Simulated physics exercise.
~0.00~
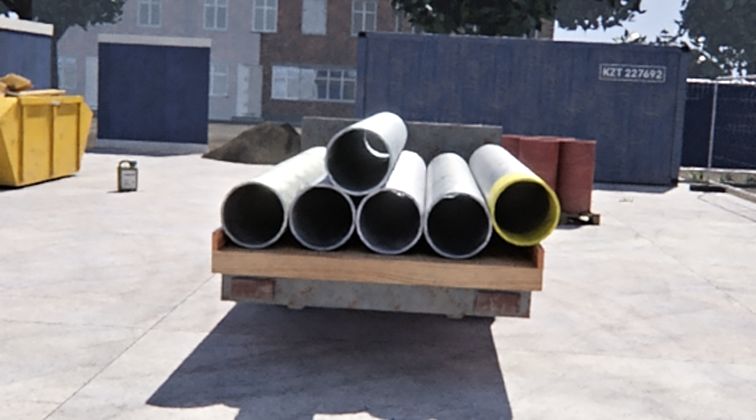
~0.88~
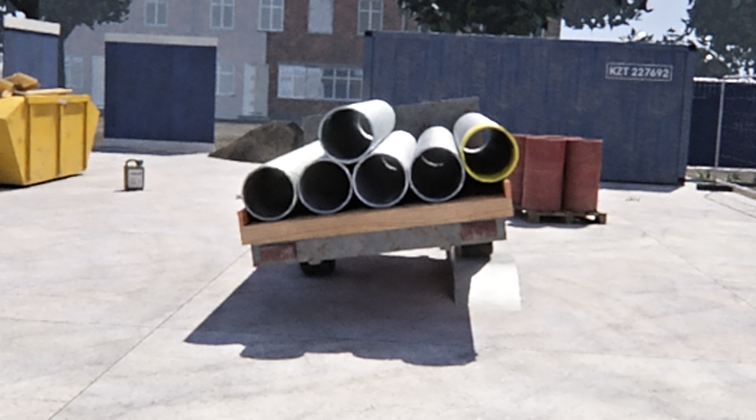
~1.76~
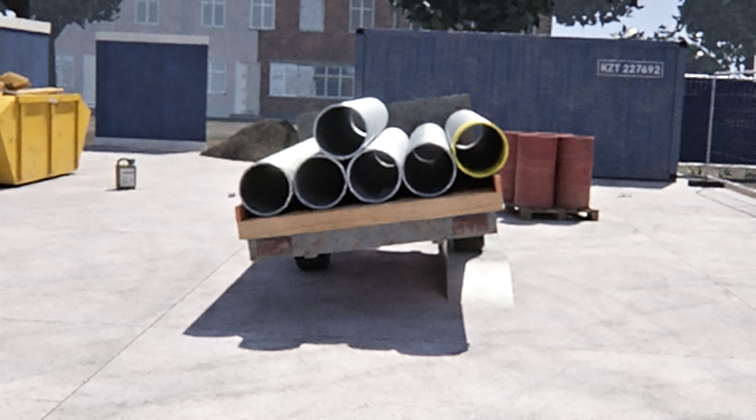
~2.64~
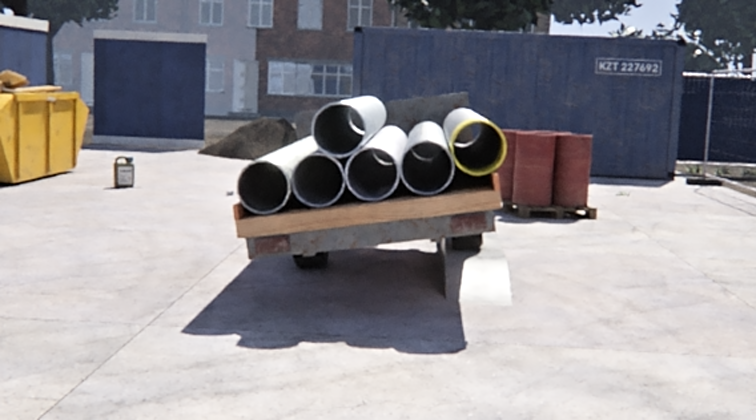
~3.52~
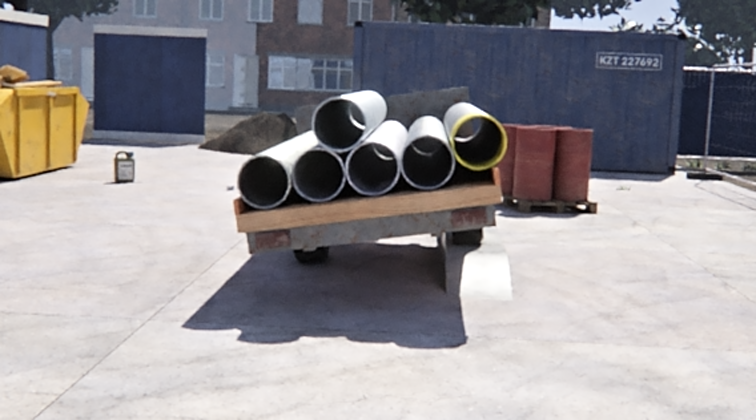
The clip opens on the back of a low trailer in a sunlit paved yard, carrying five hollow pipes side by side and a sixth resting on top toward the left. The pipe at the far right has a yellow rim, and a yellow skip, blue containers and red drums stand around the yard. The trailer moves away from the viewer, and its right side rises on a raised edge, tipping the deck down to the left. It then stops, still leaning, while the view sways slightly. The pipes stay stacked together, and the yellow-rimmed one ends still aboard at the raised right side.
